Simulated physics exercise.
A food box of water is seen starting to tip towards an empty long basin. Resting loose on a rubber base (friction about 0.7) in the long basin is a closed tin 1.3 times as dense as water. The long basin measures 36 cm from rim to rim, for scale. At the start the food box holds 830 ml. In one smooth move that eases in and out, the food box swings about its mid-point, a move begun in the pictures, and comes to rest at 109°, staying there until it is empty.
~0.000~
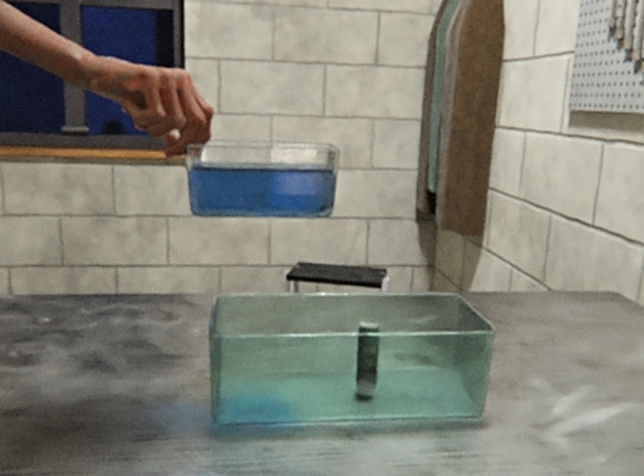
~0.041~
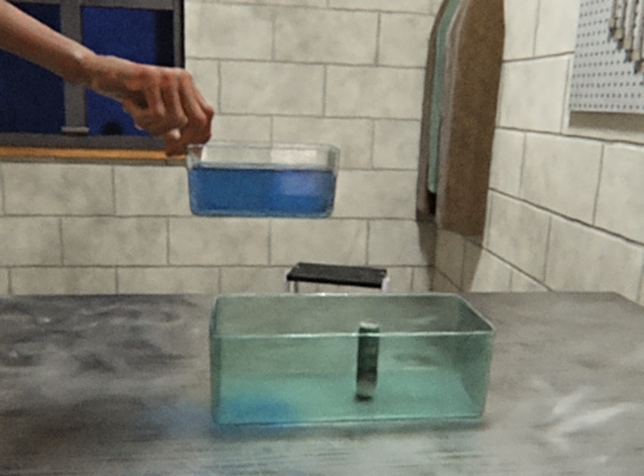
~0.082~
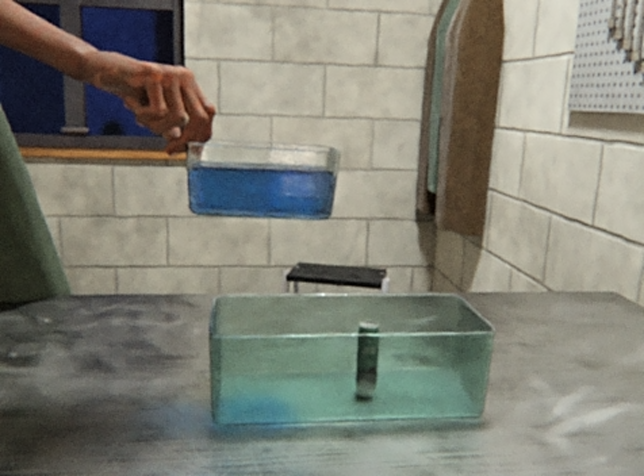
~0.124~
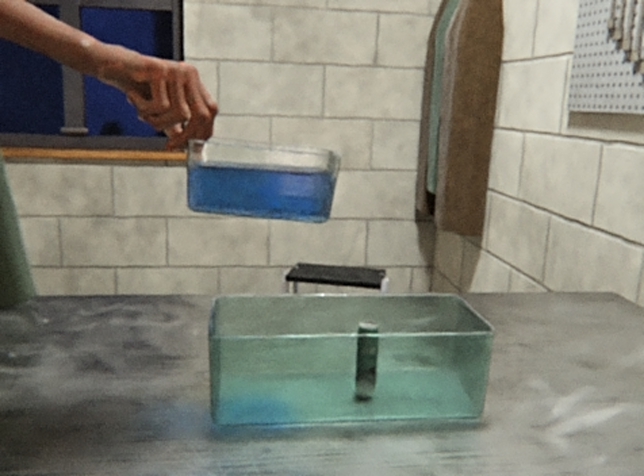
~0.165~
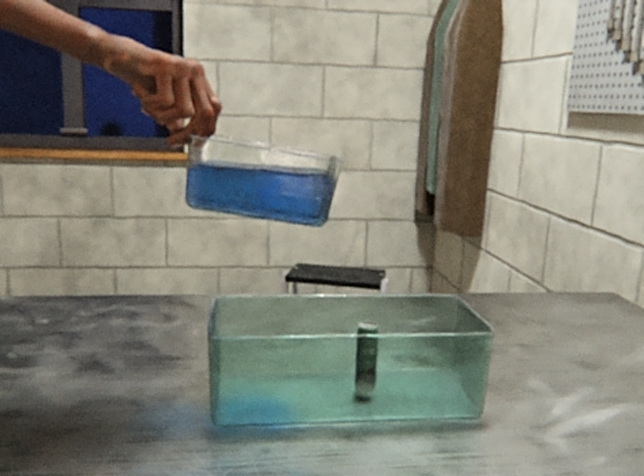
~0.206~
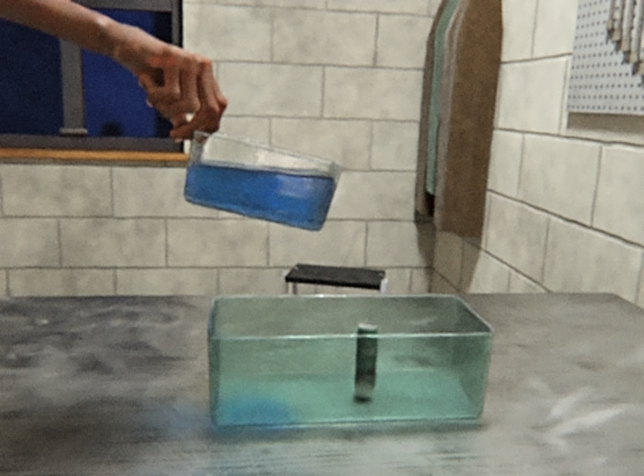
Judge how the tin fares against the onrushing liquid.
It withstands it and stays upright.
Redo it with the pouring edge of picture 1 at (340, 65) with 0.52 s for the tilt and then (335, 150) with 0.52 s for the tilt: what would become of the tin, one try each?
Trial 1 - tin stays standing; trial 2 - tin tips.
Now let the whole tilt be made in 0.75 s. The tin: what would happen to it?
Outcome - the tin remains standing.
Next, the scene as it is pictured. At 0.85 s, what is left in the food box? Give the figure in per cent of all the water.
8 per cent or so.
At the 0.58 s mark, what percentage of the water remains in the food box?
44 %.
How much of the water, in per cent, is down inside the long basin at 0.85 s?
Roughly 86 per cent.
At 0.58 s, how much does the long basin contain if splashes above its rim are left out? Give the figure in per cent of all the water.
About 9%.
After 0.58 s the tilt is 73° and 44 per cent is still to pour; the tin stands where it began.
After 0.85 s the tilt is 106° and 8 per cent is still to pour; the tin stands where it began.
After 1.13 s the tilt is 109° and 0 per cent is still to pour; the tin stands where it began.
After 1.44 s the tilt is 109° and 0 per cent is still to pour; the tin stands where it began.
In the end the tin stands where it began.
